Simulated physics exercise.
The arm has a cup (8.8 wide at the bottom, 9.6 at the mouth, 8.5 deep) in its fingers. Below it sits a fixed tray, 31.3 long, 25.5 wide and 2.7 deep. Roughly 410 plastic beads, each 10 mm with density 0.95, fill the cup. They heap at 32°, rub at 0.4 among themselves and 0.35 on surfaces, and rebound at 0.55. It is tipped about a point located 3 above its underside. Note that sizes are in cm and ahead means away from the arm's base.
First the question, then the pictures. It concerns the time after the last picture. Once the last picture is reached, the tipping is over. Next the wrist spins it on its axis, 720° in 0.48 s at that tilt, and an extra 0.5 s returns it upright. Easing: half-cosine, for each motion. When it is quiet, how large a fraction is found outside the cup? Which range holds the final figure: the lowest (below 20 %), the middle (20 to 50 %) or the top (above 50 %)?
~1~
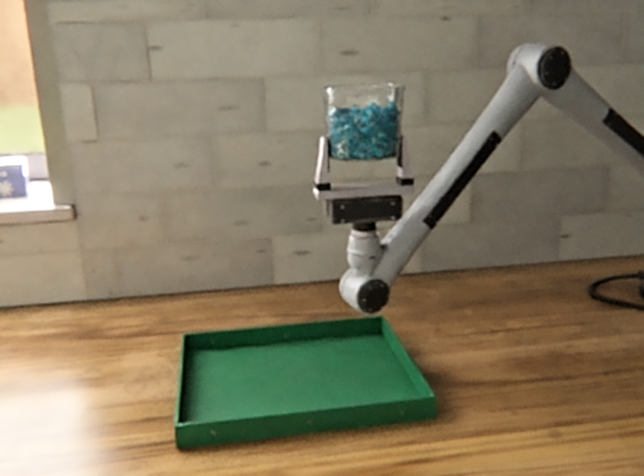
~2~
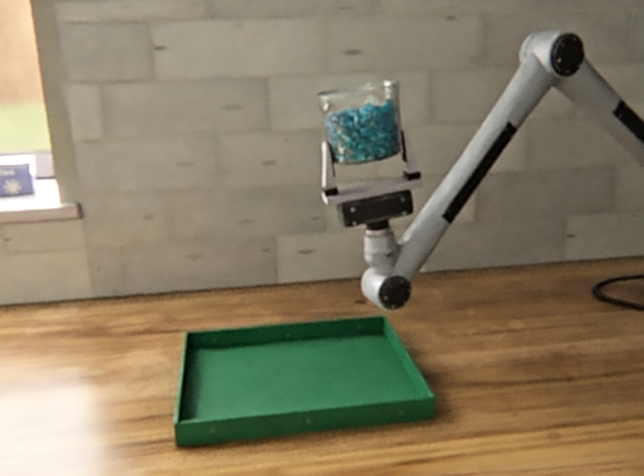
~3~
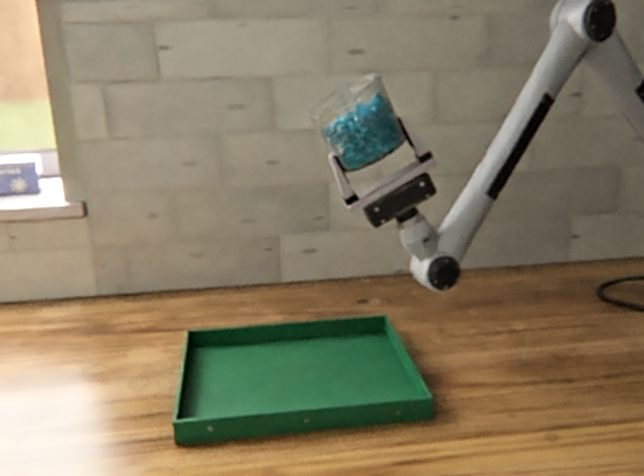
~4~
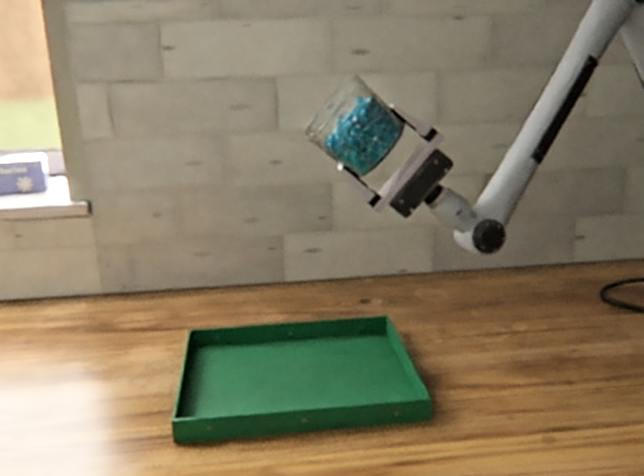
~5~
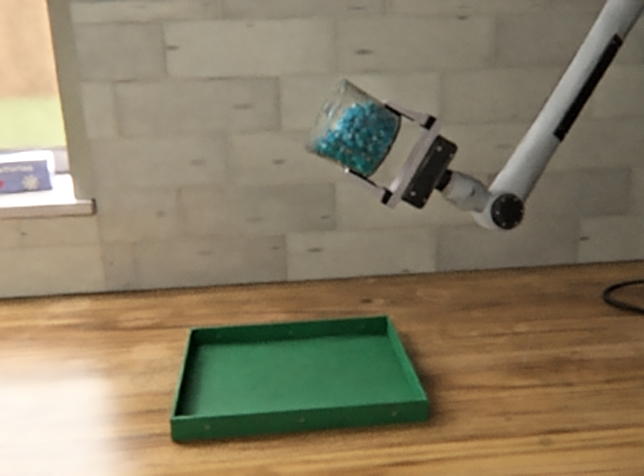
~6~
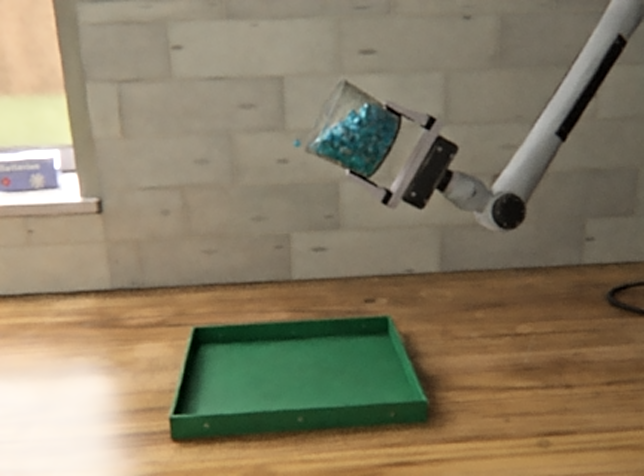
It sits in the lowest range, below 20 %.
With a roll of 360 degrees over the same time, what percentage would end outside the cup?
Around 5 %.
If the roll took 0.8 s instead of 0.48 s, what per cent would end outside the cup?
Then: Approx. 5 %.
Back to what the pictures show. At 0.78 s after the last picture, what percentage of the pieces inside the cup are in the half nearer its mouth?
About 35 percent.
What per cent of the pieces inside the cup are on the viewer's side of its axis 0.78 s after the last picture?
Share noted: Close to 50 per cent.
Then, 0.39 s on, tipped 60°, highest piece 44 above the table; 379 in the cup, 3 in the tray, 24 in flight or on a rim.
Then, 0.78 s on, tipped 20°, highest piece 39 above the table; 367 in the cup, 13 in the tray, 6 on the table or floor, 20 in flight or on a rim.
Then, 1.18 s on, upright, highest piece 40 above the table; 367 in the cup, 18 on the table or floor, 16 in the tray, 5 in flight or on a rim.
Then, 1.88 s on, upright, highest piece 40 above the table; 367 in the cup, 22 on the table or floor, 17 in the tray.
In the end, 367 in the cup, 22 on the table or floor, 17 in the tray. That is 10 % outside the cup.
